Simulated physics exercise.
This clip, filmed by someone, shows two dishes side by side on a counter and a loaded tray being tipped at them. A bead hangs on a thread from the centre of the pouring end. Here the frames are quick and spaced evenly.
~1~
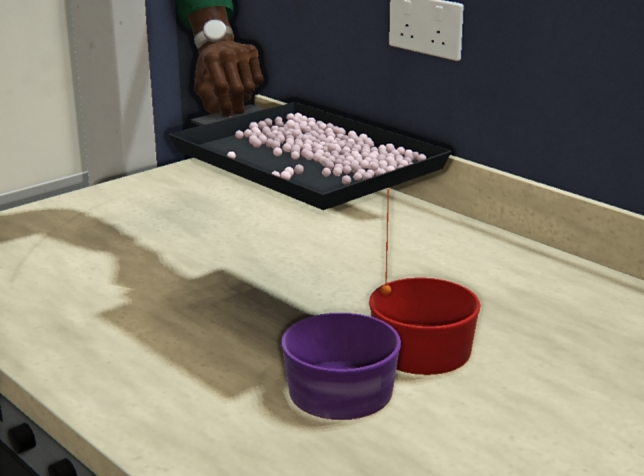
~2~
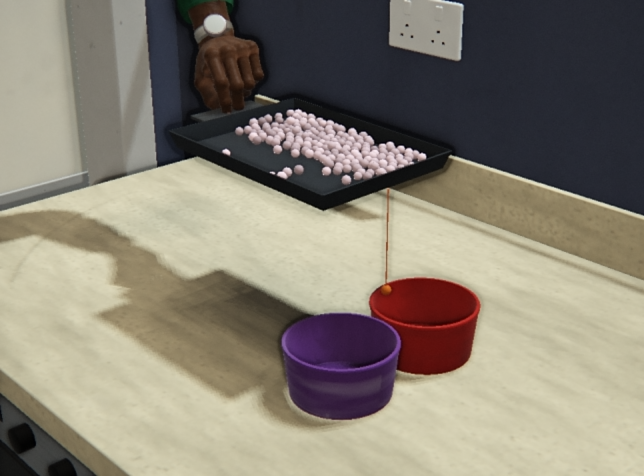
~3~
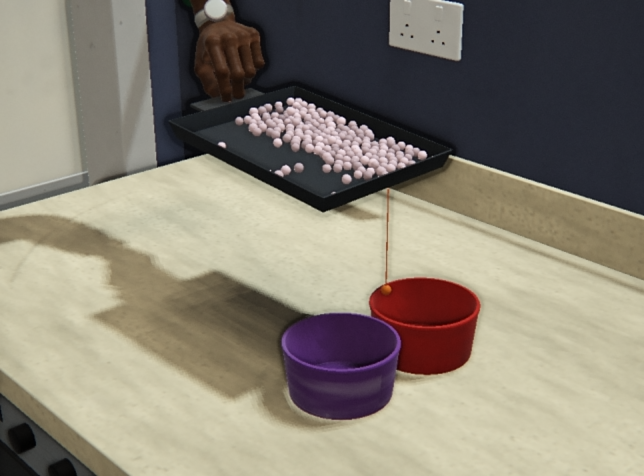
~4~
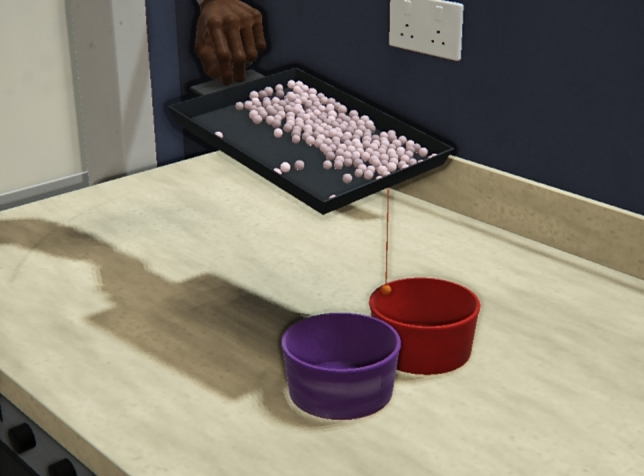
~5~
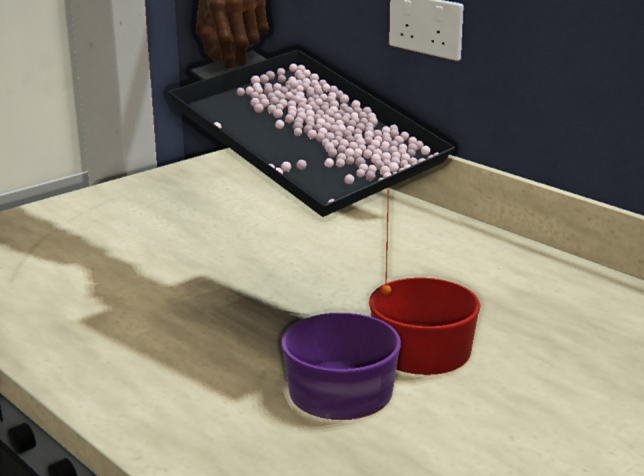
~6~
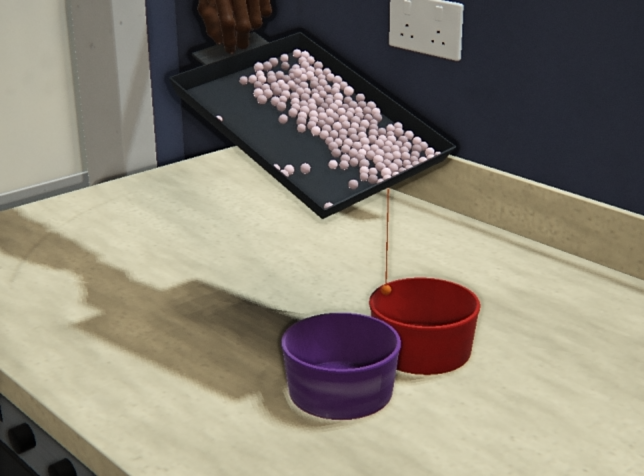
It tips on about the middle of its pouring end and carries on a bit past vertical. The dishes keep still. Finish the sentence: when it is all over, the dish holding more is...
The left one.
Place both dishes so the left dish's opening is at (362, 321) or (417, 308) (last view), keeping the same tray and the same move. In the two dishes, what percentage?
About 50 % and 10 %.
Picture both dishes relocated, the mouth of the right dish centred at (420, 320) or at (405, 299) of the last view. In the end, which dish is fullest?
The dish to the left, then the dish to the left.
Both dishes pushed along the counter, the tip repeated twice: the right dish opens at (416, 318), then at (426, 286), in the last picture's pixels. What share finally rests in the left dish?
Trial 1 near 70 percent, trial 2 near 50 percent.
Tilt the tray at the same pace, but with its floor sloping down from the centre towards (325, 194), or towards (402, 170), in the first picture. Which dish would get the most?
For the first heading it's the dish at left, and for the second it's the dish at right.
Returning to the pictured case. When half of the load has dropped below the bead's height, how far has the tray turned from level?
Roughly 85 degrees at that moment.
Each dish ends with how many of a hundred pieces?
The left dish holds 80 % and the right dish holds 10 %.
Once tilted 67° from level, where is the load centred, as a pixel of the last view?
In the last view the centre sits at roughly (358, 211).
Shortly afterwards, tray tipped steeply; near two thirds on the tray; a little in the left dish; only a few in the right dish; a little outside both; near a quarter in the air.
Next, tray tipped past a quarter turn; the bulk in the left dish; a little in the right dish; near a quarter outside both; only a few in the air.
Some moments later, tray tipped past a quarter turn; the bulk in the left dish; a little in the right dish; near a quarter outside both.
In the end, tray tipped past a quarter turn; the bulk in the left dish; a little in the right dish; near a quarter outside both.
